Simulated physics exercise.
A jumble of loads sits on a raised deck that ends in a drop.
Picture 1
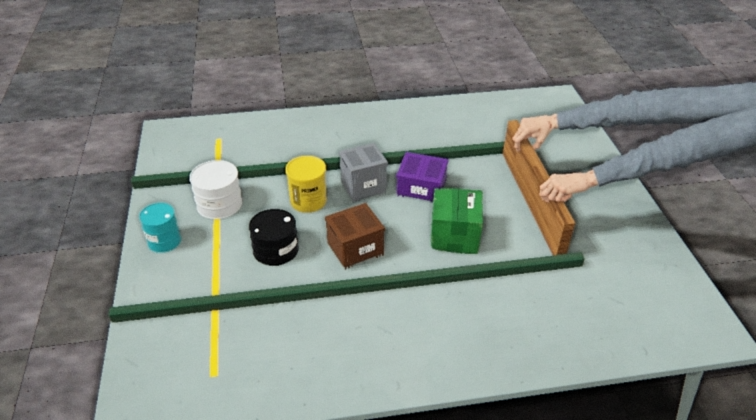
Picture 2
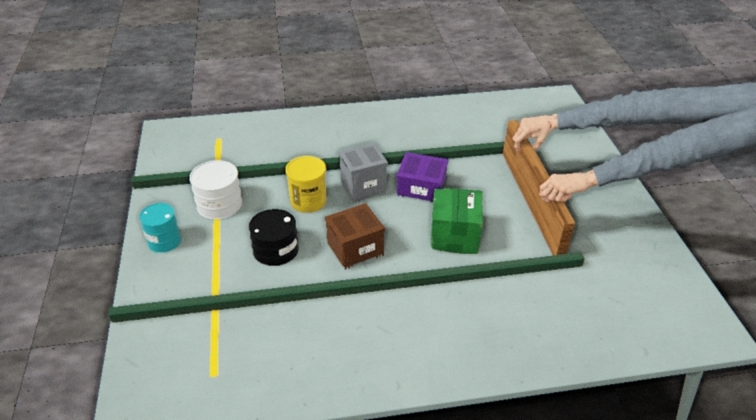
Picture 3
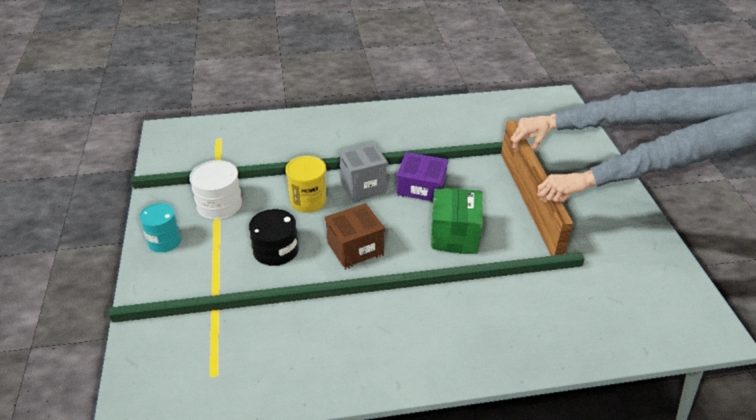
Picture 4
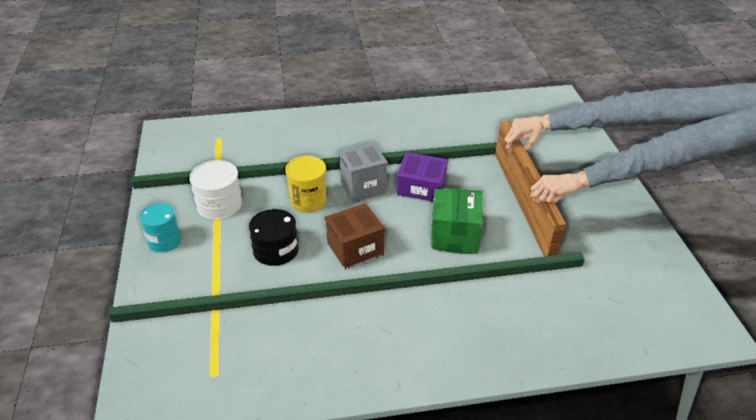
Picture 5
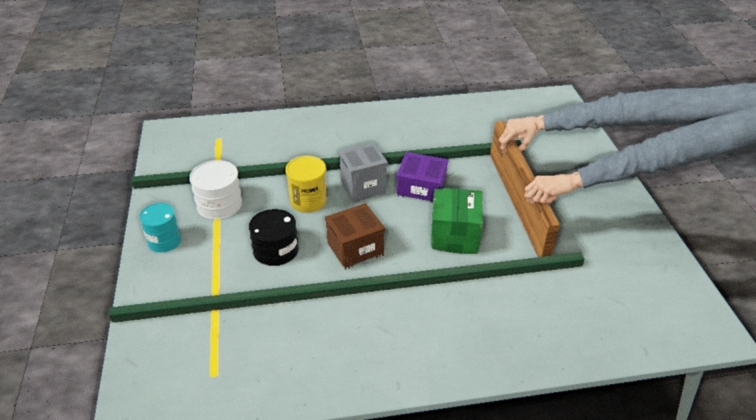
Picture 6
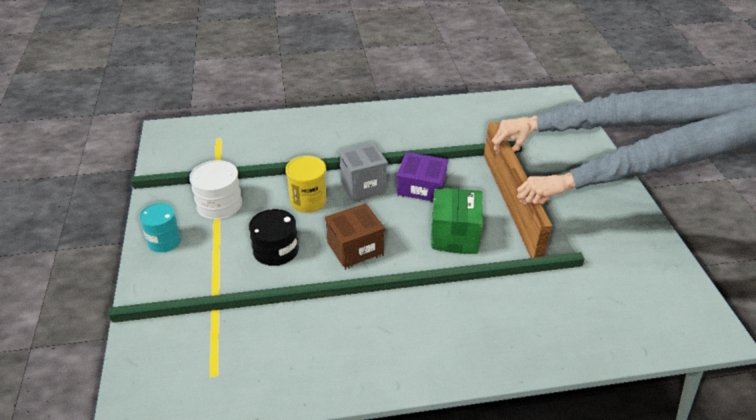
Two hands sliding a wooden plank slightly left along a table between green rails, while the coloured canisters and boxes stay still.
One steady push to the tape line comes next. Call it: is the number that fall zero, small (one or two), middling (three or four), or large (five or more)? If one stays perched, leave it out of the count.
It is middling.
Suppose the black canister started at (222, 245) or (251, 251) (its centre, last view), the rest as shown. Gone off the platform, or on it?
In that order: Ends up off, then ends up off.
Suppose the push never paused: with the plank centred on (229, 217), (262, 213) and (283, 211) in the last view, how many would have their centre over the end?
Per position: 4 / 1 / 0.
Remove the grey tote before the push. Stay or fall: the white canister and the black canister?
I'd say the white canister goes off and the black canister goes off.
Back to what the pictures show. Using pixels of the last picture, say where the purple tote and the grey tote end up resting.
Positions - first (192, 206), then (147, 196).
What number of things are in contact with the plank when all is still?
Looks like 2 of them, all told.
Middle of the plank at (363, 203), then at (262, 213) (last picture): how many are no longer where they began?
7, then 8.
A little later, none off yet; turquoise canister at rest near (161, 228); white canister at rest near (217, 190); black canister at rest near (274, 237).
When it is over, the number that fall off is three or four; down, yellow pail, black canister, white canister and turquoise canister.
